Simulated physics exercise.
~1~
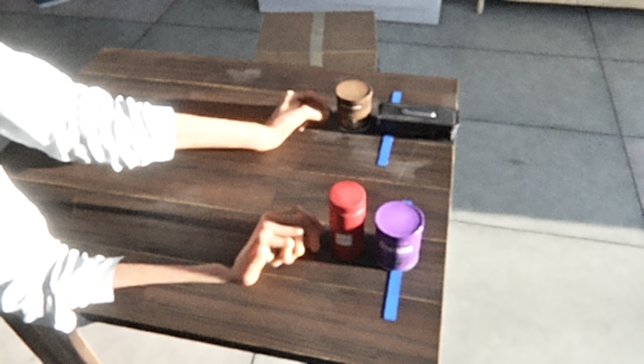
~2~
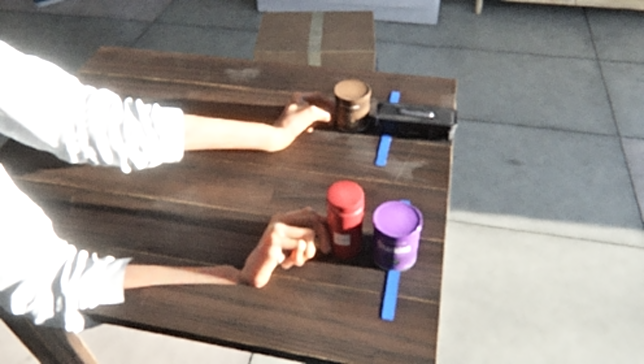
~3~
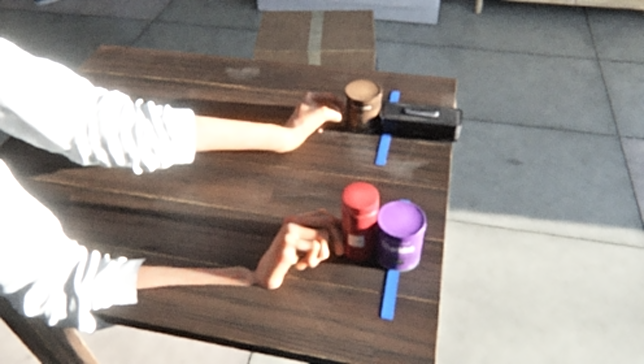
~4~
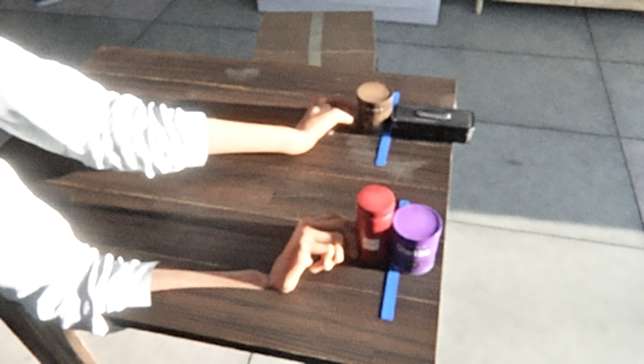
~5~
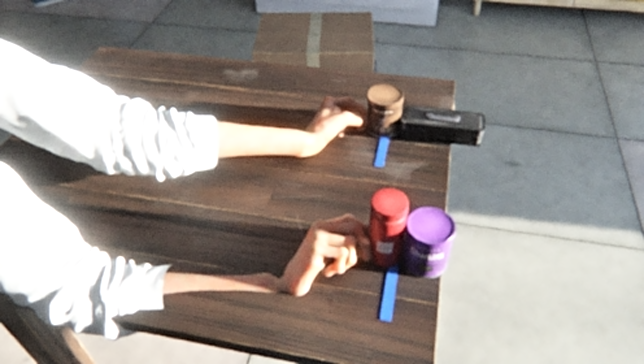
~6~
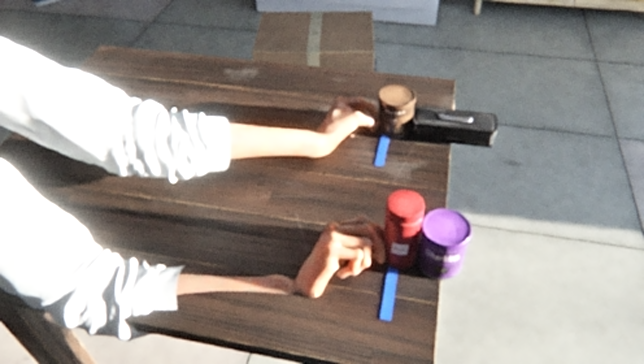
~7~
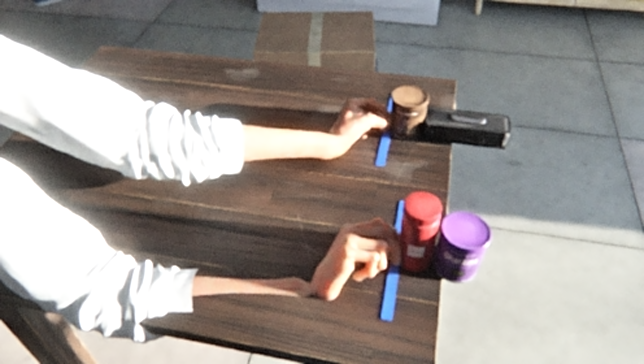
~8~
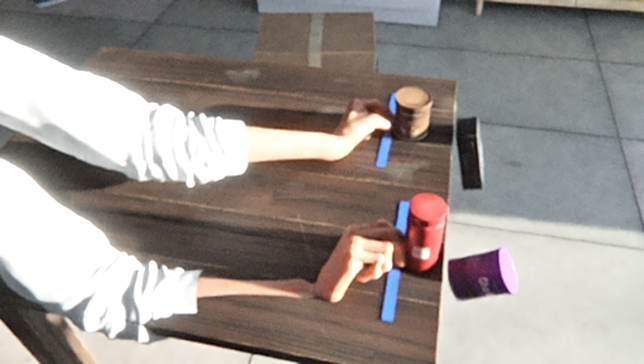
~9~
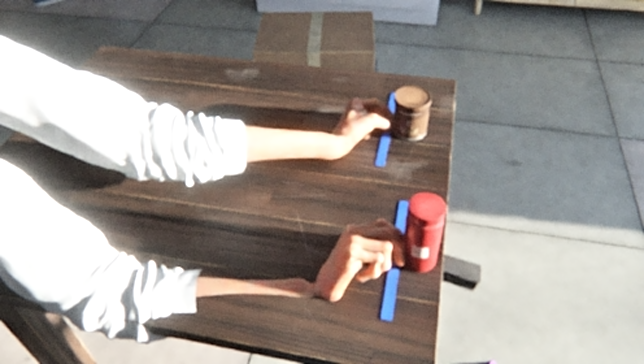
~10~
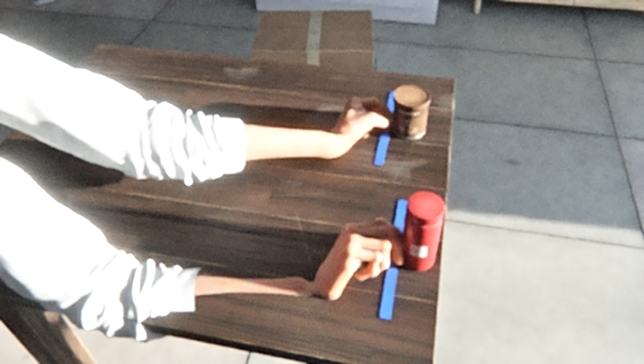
Two hands push four objects right across a table until the purple and black ones fall off.
